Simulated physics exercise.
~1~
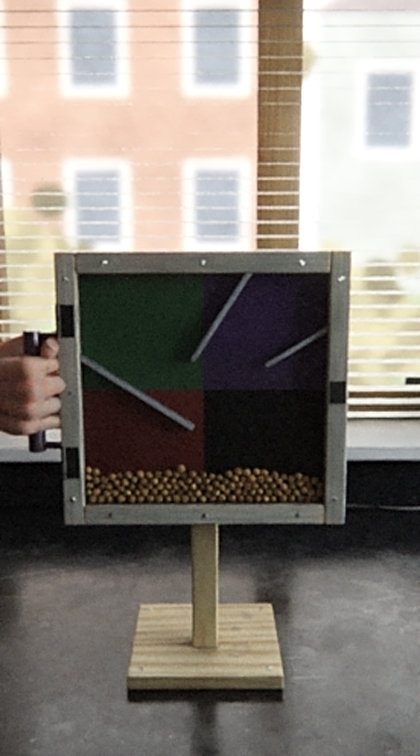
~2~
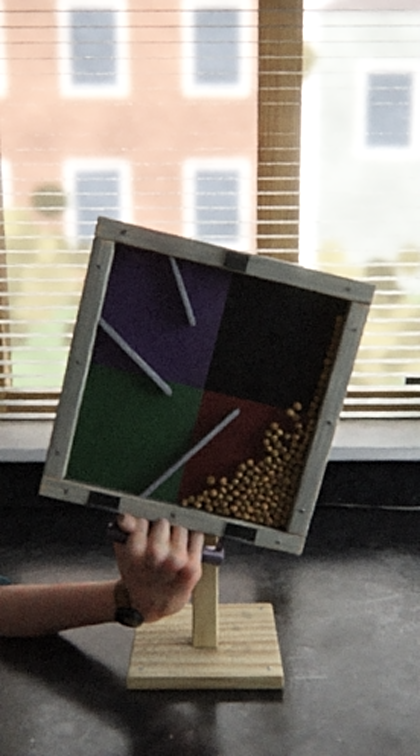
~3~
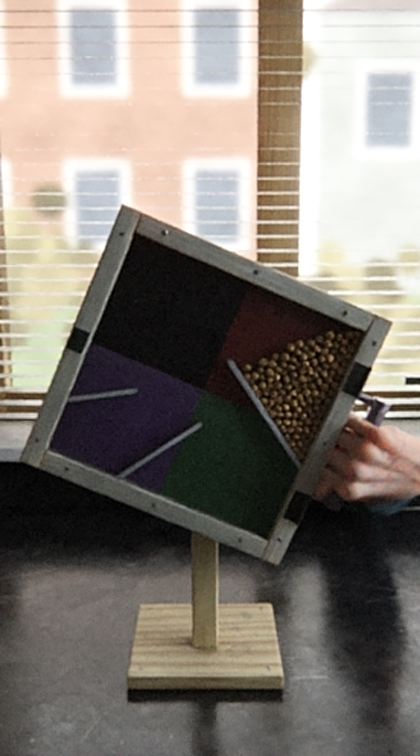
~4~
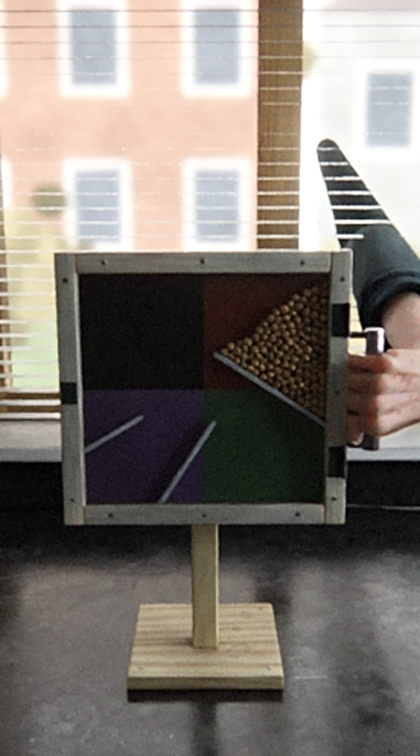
The clip shows a hand turning a square framed box of small beads counterclockwise on a wooden stand until it is upside down. The beads slide from the bottom into a corner, then ride up, ending heaped on a slanted bar, mostly in the red quarter at upper right.
